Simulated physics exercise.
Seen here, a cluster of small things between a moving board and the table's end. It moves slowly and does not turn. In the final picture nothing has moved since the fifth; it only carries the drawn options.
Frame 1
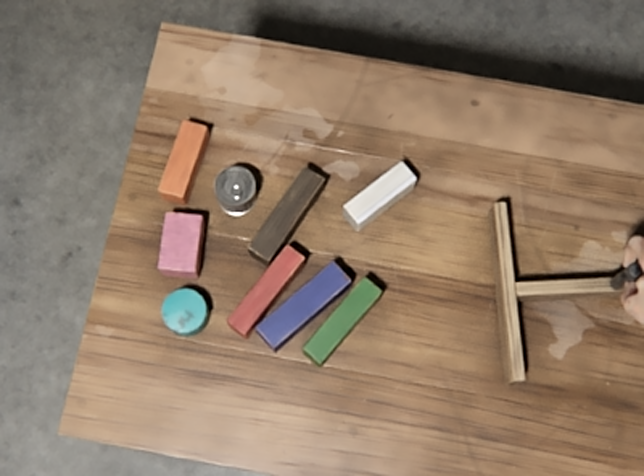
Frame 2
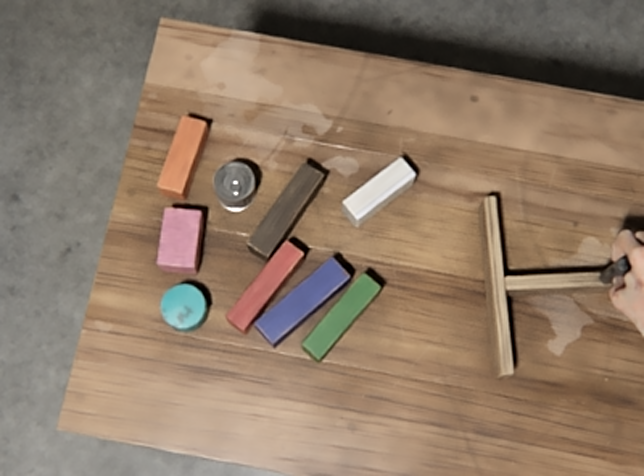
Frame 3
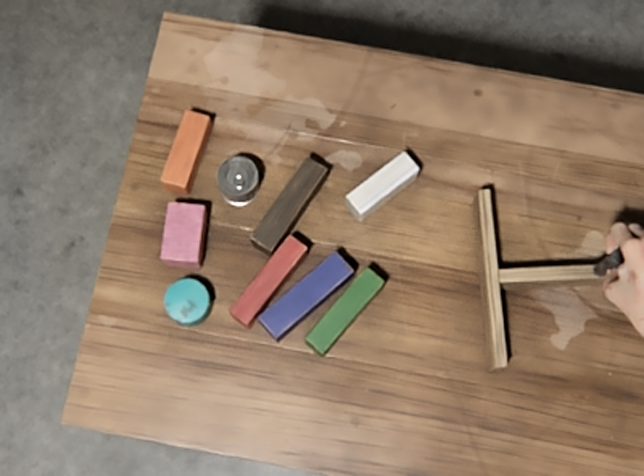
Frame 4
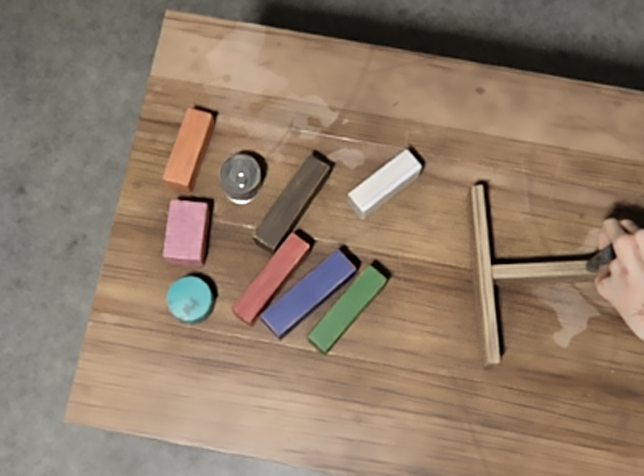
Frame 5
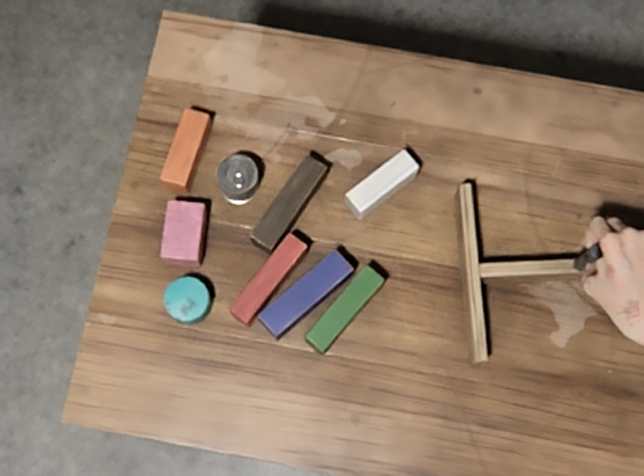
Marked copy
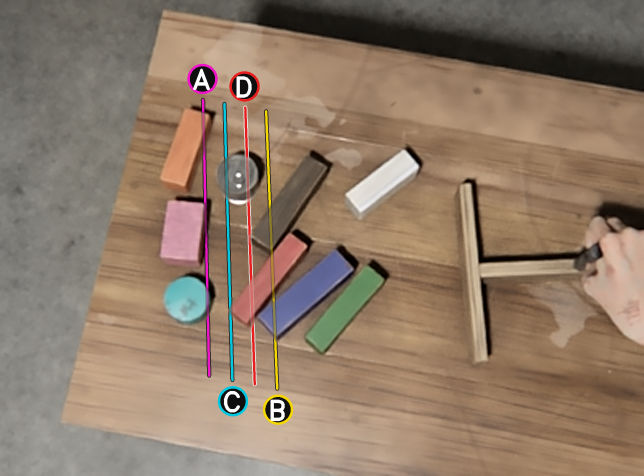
A wooden tabletop over a grey floor is seen from above, slightly tilted in view. On its left side lie an orange bar, a pink block and a teal round piece, with a round grey tin, a dark bar, a white stick and red, blue and green bars beside them. From the right, a hand slides a T-shaped wooden board slowly left without turning it, while the small things stay put and the camera shifts slightly.
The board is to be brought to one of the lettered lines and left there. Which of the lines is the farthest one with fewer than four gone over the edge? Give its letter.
No fourth one falls up to A.
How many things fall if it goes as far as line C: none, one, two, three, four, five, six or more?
In all, none.
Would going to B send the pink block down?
No.
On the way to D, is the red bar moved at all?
By then, yes.
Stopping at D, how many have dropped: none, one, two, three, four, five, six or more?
By then, none.
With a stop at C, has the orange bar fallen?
No.
On the marked copy, A at (206, 233); B at (271, 245); C at (228, 237); D at (250, 241).
Following A. Soon after the start, board (376, 253); green bar (335, 314); white stick (350, 177).
Later, board (280, 235); orange bar (168, 143); pink block (165, 230).
In the end, board (207, 222); turquoise tin over the edge; pink block over the edge; three fallen.
As for the rest, B is within the limit but short; C is within the limit but short; D is within the limit but short.
